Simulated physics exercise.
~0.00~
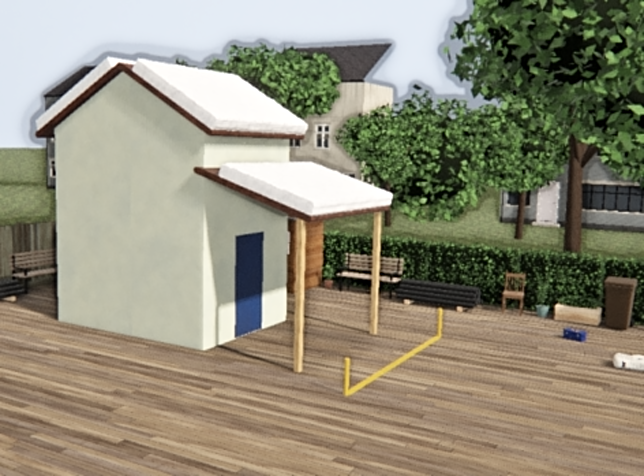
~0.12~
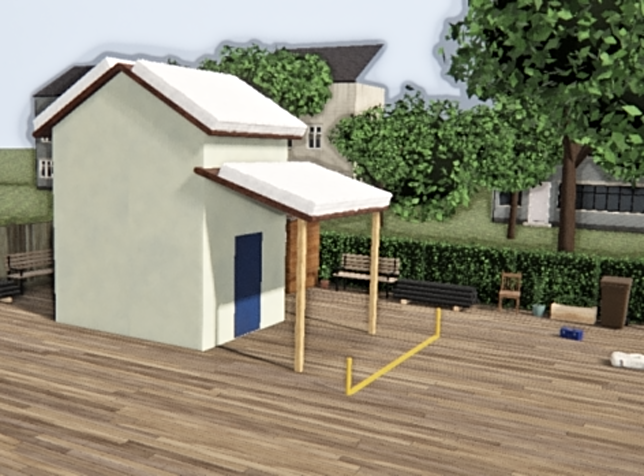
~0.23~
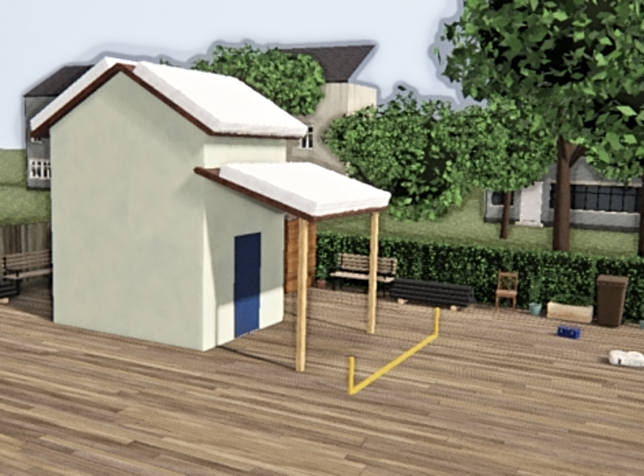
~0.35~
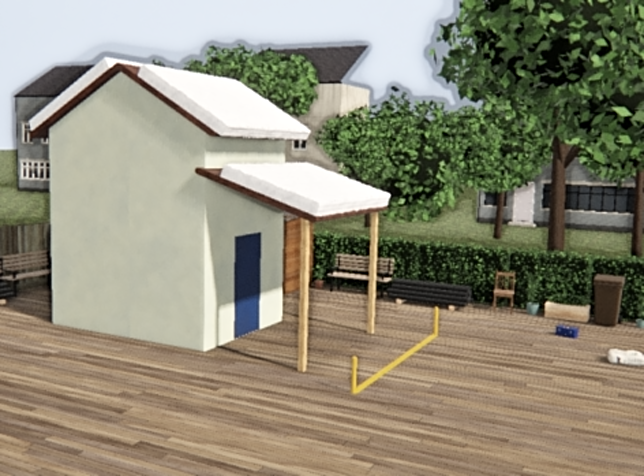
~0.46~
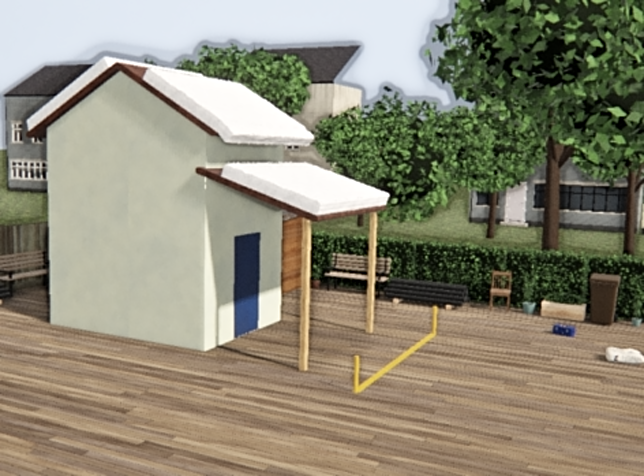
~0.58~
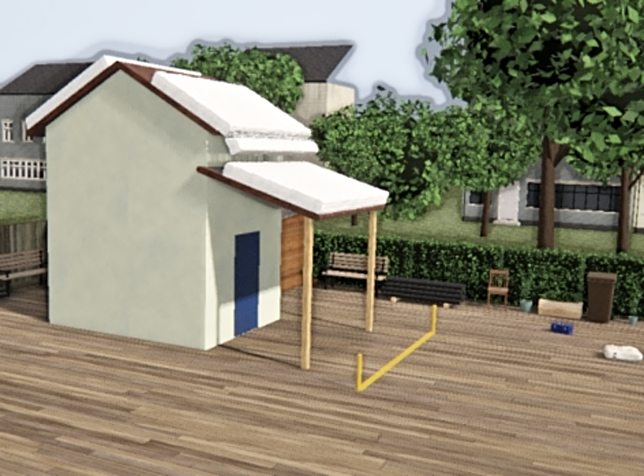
A small pale house stands on decking as snow slides down its upper roof, cracking.
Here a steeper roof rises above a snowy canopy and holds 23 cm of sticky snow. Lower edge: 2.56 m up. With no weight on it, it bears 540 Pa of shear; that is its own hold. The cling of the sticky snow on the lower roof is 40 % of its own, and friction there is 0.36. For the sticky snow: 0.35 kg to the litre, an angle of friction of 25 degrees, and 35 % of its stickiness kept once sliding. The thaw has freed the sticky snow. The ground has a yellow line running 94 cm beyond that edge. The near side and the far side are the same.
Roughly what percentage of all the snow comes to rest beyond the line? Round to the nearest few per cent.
Roughly 21 %.
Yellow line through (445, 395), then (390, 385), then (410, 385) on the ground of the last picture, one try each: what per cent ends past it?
About 1 %, 14 %, 8 %.
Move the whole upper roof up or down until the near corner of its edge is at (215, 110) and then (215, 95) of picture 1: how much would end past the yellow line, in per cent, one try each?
First try 40 %, second try 50 %.
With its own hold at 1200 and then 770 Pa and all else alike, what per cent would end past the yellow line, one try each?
Going in order, it's 0 % and then 8 %.
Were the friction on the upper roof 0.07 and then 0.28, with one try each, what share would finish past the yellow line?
First some 30 %, after that some 8 %.
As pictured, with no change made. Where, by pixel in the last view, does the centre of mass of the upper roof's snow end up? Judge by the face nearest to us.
Around (331, 275).
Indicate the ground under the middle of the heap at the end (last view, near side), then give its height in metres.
The heap centres around (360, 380) and rises about 0.3 m.
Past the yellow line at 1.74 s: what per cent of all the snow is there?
I'd say near 0 in a hundred.
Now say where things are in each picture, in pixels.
In the first picture, foremost bit of the sticky snow at (214, 126).
In the second picture, foremost bit of the sticky snow at (215, 127), its middle shifted 1.9 cm.
In the third picture, foremost bit of the sticky snow at (218, 122), its middle shifted 7.7 cm, 4 % of it past the upper edge, in one piece.
In the fourth picture, foremost bit of the sticky snow at (223, 126), its middle shifted 18 cm, 8 % of it past the upper edge, in one piece.
In the fifth picture, foremost bit of the sticky snow at (230, 135), its middle shifted 32 cm, 15 % of it past the upper edge, cracking.
In the sixth picture, foremost bit of the sticky snow at (238, 145), its middle shifted 51 cm, 24 % of it past the upper edge, cracking.
After 1.11 s, none is below the lower edge and 0 % is past the line.
After 1.74 s, 1 % is below the lower edge and 0 % is past the line.
After 2.37 s, 38 % is below the lower edge and 12 % is past the line.
After 3.00 s, 49 % is below the lower edge and 21 % is past the line.
After 5.30 s, 52 % is below the lower edge and 21 % is past the line.
